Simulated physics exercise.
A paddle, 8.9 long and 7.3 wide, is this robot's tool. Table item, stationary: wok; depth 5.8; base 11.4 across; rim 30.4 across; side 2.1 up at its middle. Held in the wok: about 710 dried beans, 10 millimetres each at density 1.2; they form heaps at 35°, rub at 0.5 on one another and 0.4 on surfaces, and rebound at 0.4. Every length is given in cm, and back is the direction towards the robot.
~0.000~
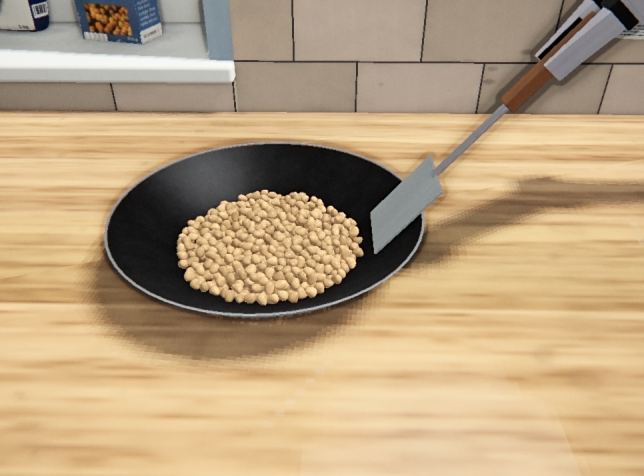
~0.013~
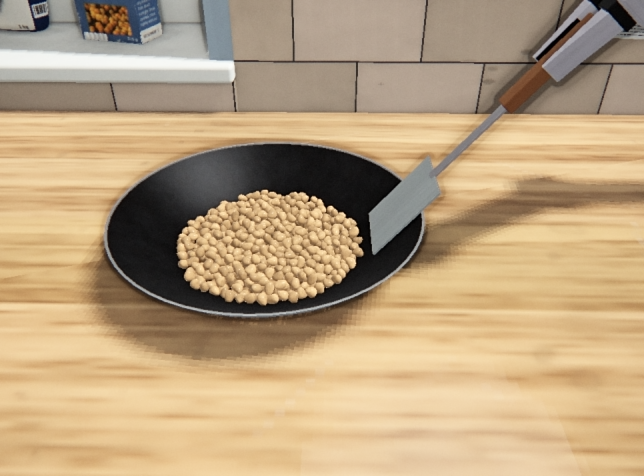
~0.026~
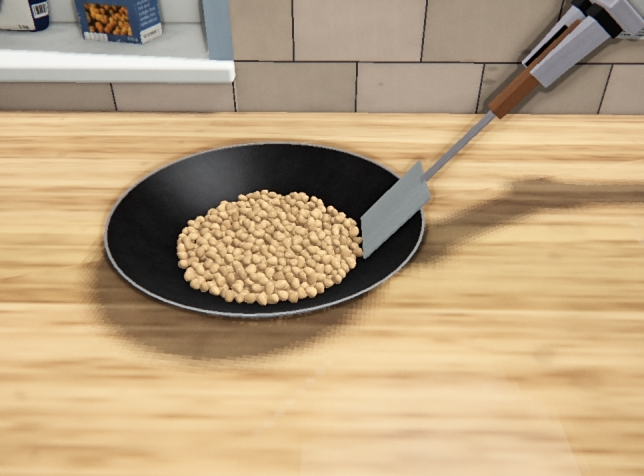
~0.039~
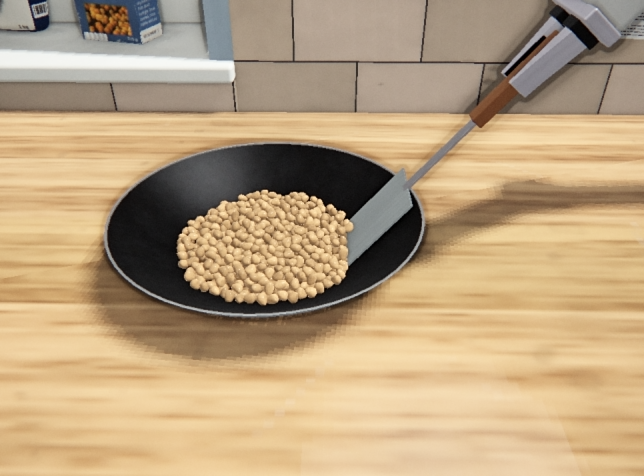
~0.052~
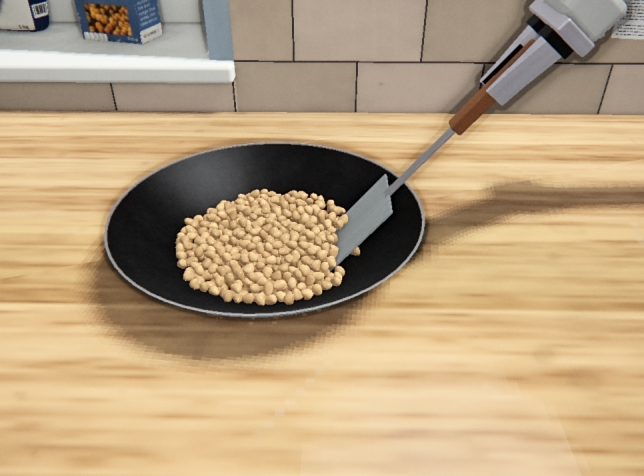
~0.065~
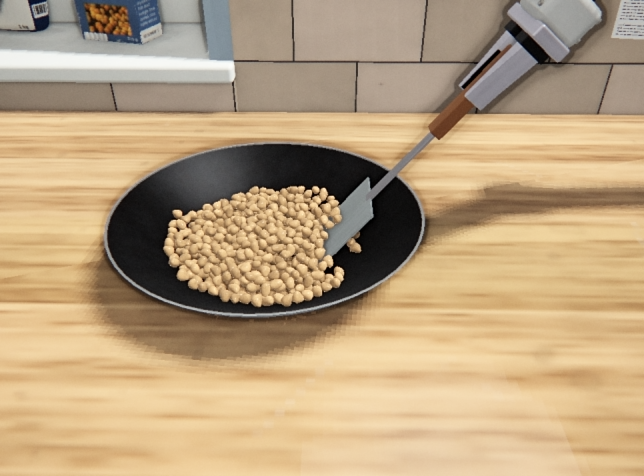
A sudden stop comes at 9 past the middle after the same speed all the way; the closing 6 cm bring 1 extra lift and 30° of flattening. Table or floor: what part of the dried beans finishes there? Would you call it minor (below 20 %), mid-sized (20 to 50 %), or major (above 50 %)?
I would call it mid-sized.
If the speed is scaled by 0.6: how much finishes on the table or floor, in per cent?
That comes to some 15 per cent, roughly.
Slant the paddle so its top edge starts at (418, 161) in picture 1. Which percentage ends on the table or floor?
I'd estimate close to 35 per cent.
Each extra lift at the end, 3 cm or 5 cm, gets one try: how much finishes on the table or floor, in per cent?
It comes to around 35 per cent on the first try and around 30 per cent on the second.
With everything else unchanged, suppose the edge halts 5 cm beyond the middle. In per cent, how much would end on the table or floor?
It would come to roughly 0 percent.
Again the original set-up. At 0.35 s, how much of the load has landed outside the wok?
15 %.
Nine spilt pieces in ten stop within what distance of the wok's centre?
That works out to near 35 cm.
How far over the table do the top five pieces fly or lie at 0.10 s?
They are some 7 cm up.
After 0.10 s, sloping 51°, highest piece 8 above the table; 712 in the wok.
After 0.13 s, sloping 44°, highest piece 14 above the table; 711 in the wok, 1 on the blade or in flight.
After 0.35 s, sloping 21°, highest piece 27 above the table; 510 in the wok, 115 on the table or floor, 87 on the blade or in flight.
After 1.40 s, sloping 21°, highest piece 7 above the table; 508 in the wok, 204 on the table or floor.
In the end, 508 in the wok, 204 on the table or floor. That is 29 % on the table or floor.
